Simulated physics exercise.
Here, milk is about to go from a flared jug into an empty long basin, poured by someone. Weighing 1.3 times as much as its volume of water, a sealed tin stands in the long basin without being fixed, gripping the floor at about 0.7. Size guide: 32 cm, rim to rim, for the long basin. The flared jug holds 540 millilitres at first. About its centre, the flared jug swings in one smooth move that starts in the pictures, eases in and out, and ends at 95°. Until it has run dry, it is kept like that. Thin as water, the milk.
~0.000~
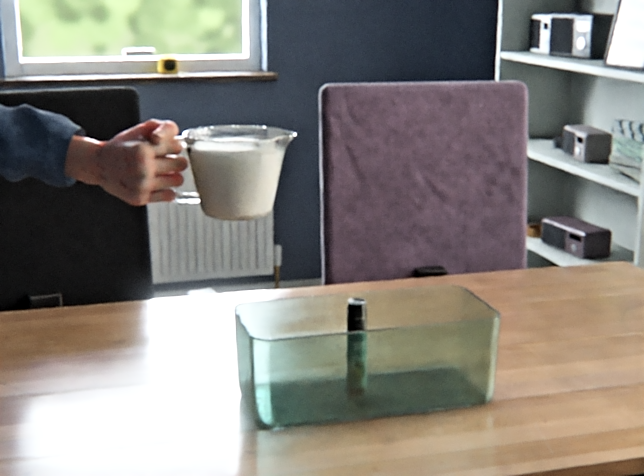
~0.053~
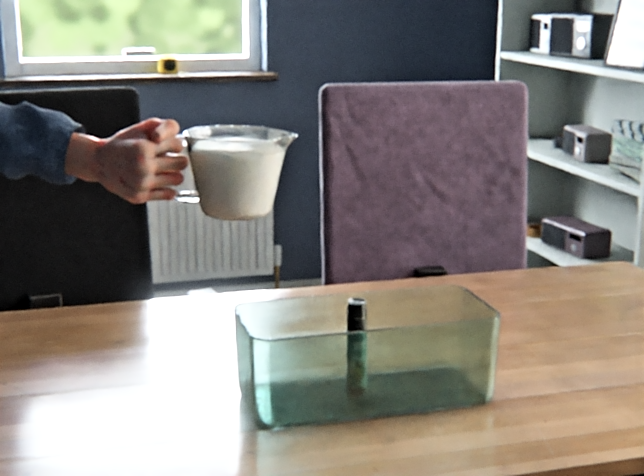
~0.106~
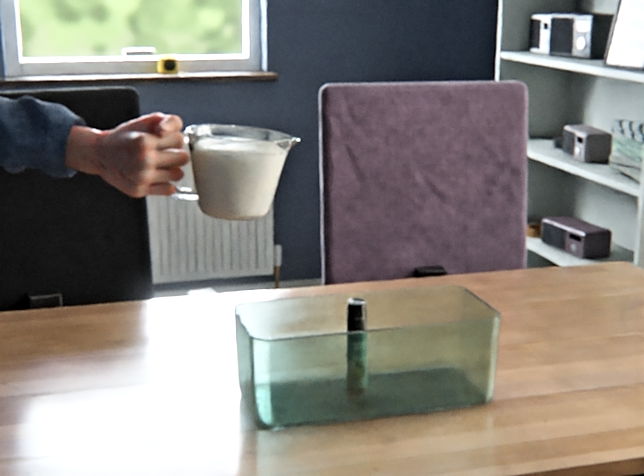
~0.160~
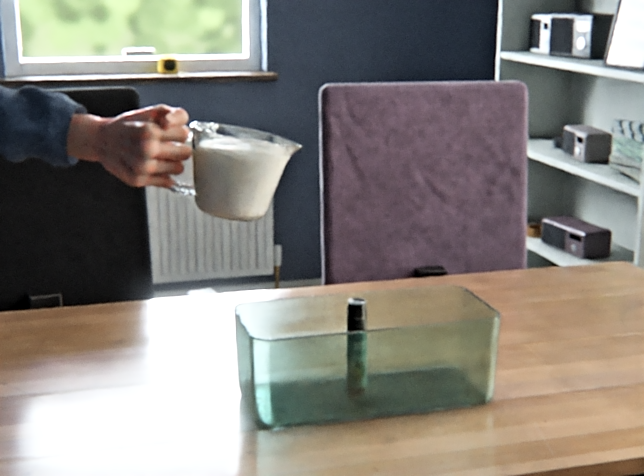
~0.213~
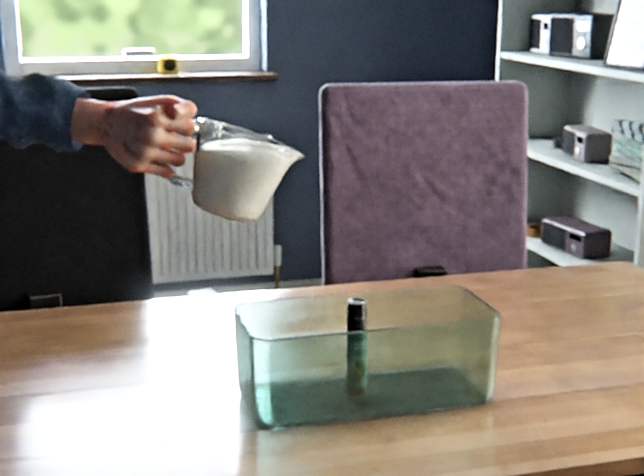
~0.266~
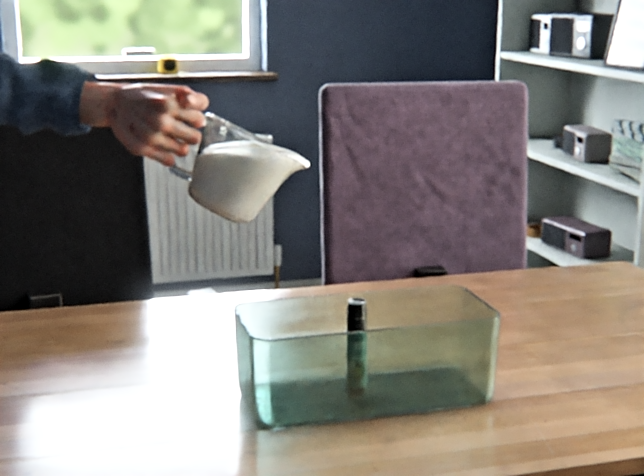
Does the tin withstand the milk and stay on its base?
No, it is knocked over.
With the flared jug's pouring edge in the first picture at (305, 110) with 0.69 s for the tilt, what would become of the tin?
It tumbles.
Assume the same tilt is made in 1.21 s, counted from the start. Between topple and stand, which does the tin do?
Then the tin tumbles.
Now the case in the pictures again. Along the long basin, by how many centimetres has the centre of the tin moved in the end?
9.0 cm.
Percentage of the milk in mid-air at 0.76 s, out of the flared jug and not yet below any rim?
18 per cent, roughly.
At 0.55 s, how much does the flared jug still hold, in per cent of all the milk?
I'd estimate some 46 % remains.
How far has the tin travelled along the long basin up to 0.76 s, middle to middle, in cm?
Near 2 cm.
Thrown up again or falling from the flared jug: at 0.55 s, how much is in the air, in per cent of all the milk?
Close to 38 in a hundred.
After 0.55 s the tilt is 83° and 46 per cent is still to pour; the tin stands where it began.
After 0.76 s the tilt is 95° and 8 per cent is still to pour; the tin leans 10°.
After 0.98 s the tilt is 95° and 1 per cent is still to pour; the tin lies on its side.
After 1.22 s the tilt is 95° and 0 per cent is still to pour; the tin lies on its side.
In the end the tin lies on its side.
